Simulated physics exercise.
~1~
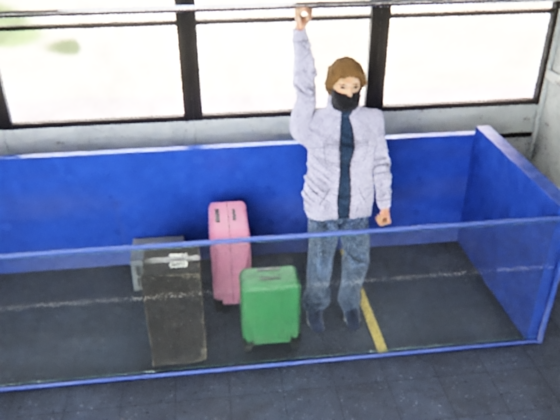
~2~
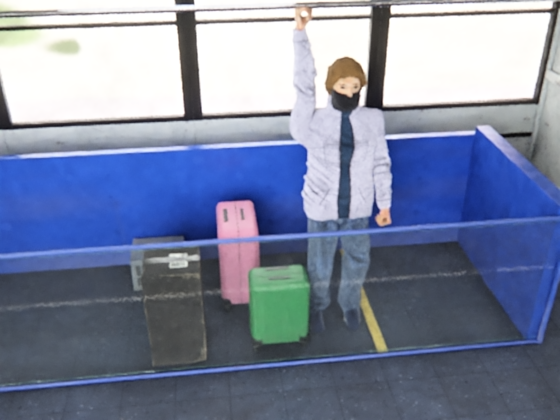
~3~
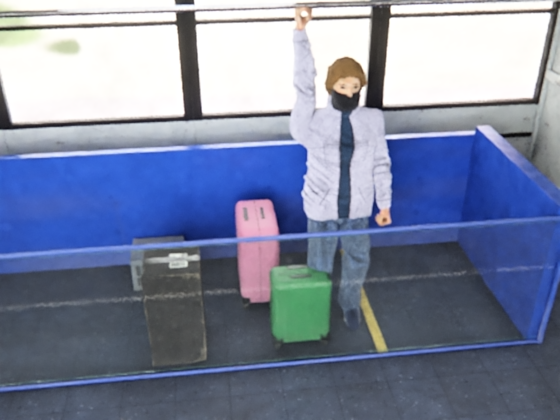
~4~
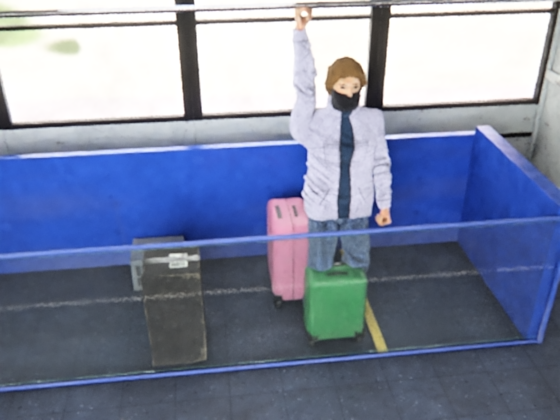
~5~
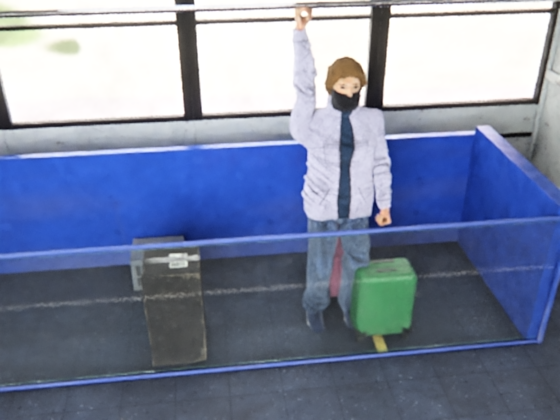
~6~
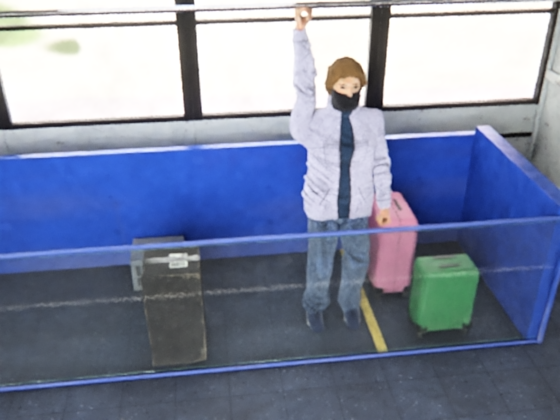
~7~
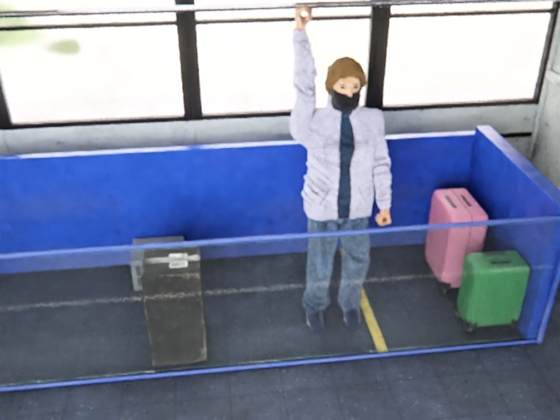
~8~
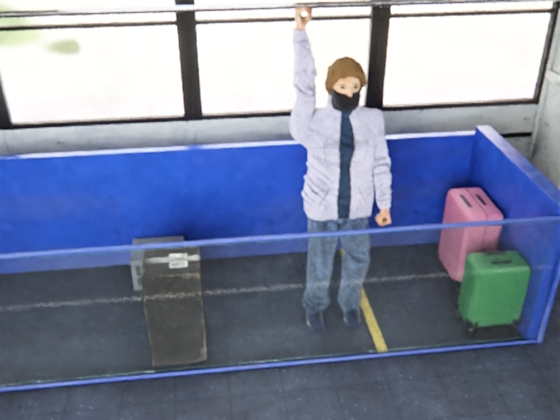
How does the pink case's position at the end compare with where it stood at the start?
At the start the pink case stands to the left of the passenger, between them and the tall black bag. By the end it is to the right of the passenger, past the yellow line and close to the right wall of the bay.
